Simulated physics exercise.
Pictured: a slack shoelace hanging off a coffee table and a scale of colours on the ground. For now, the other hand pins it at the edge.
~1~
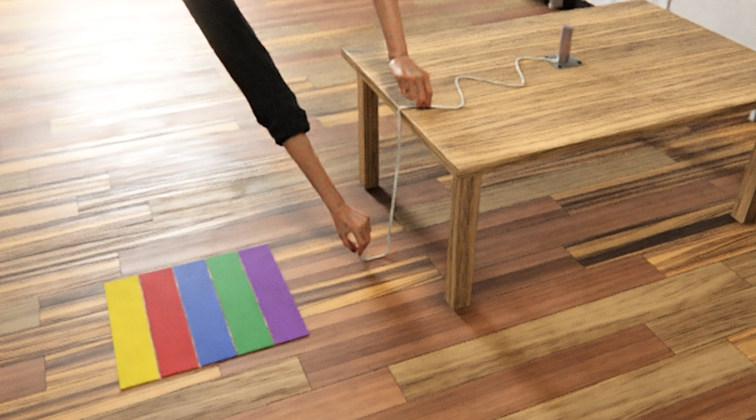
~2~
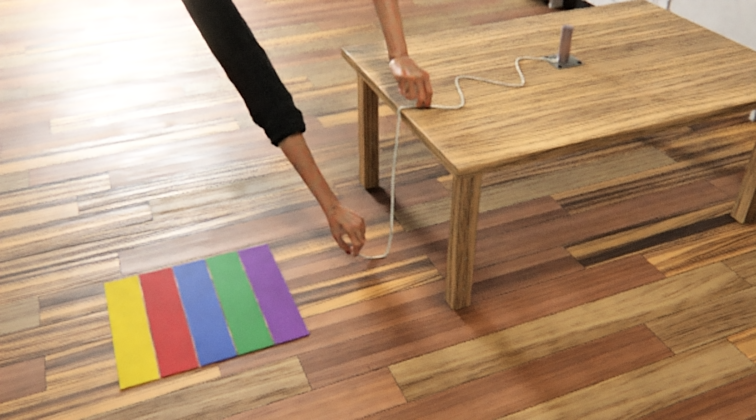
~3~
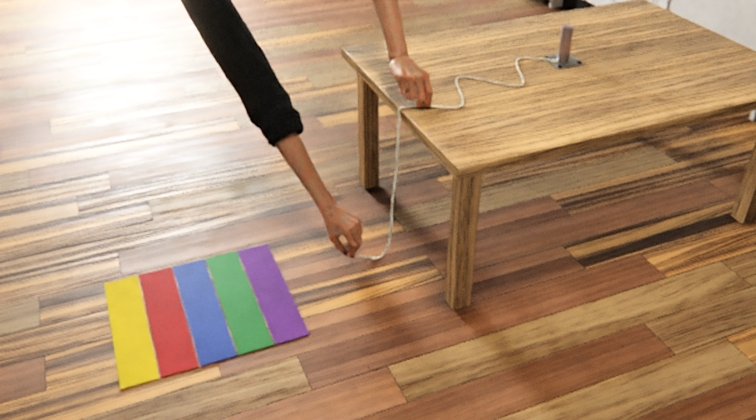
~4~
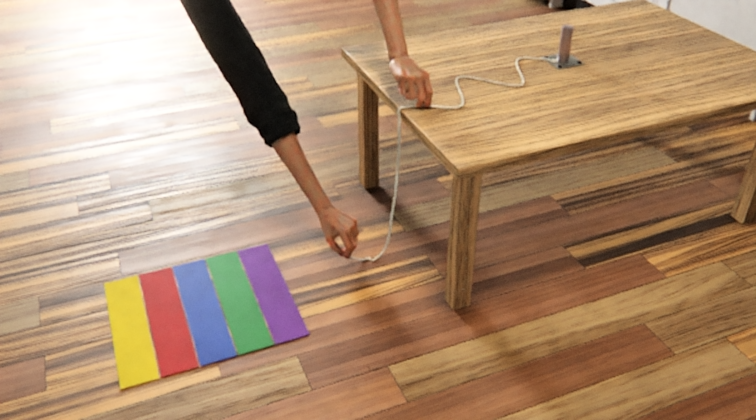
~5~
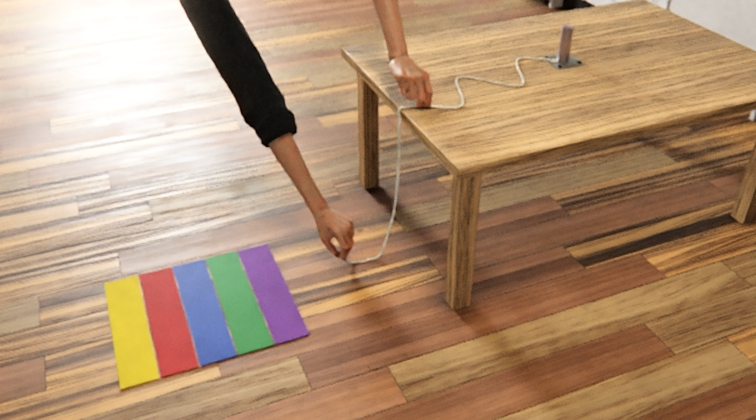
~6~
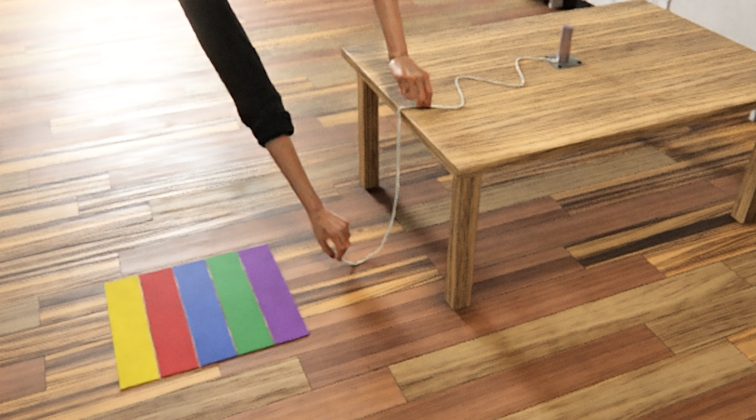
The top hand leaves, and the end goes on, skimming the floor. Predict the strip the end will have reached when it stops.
I would say the yellow strip.
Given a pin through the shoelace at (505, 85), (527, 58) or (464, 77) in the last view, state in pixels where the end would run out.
First try around (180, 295), second around (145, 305), third around (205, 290).
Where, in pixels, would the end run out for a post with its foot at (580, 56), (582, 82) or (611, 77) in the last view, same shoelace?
Respectively (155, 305), (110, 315) and (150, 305).
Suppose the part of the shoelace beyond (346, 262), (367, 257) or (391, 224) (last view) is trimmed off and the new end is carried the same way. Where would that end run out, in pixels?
In turn, (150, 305) for the first, (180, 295) for the second and (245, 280) for the third.
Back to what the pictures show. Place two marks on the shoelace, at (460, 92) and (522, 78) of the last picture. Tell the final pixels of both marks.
One finishes at (390, 114) and the other at (489, 80).
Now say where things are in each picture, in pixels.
The first picture shows end (357, 251); purple (285, 321); green (249, 331); blue (213, 341); red (175, 352); yellow (136, 363).
The second picture shows end (352, 253); shoelace through (521, 58) (510, 85) (459, 90) (415, 106) (394, 171) (391, 236).
The third picture shows end (349, 254).
The fourth picture shows end (345, 255); shoelace through (521, 58) (510, 85) (459, 90) (415, 106) (398, 170) (389, 236).
The fifth picture shows end (340, 256).
The sixth picture shows end (336, 257); shoelace through (521, 58) (510, 85) (459, 90) (415, 106) (398, 170) (386, 236).
Soon after, end near (196, 293); over blue.
After that, end near (153, 304); over red.
At the stop, end near (127, 311); over yellow. Over yellow.
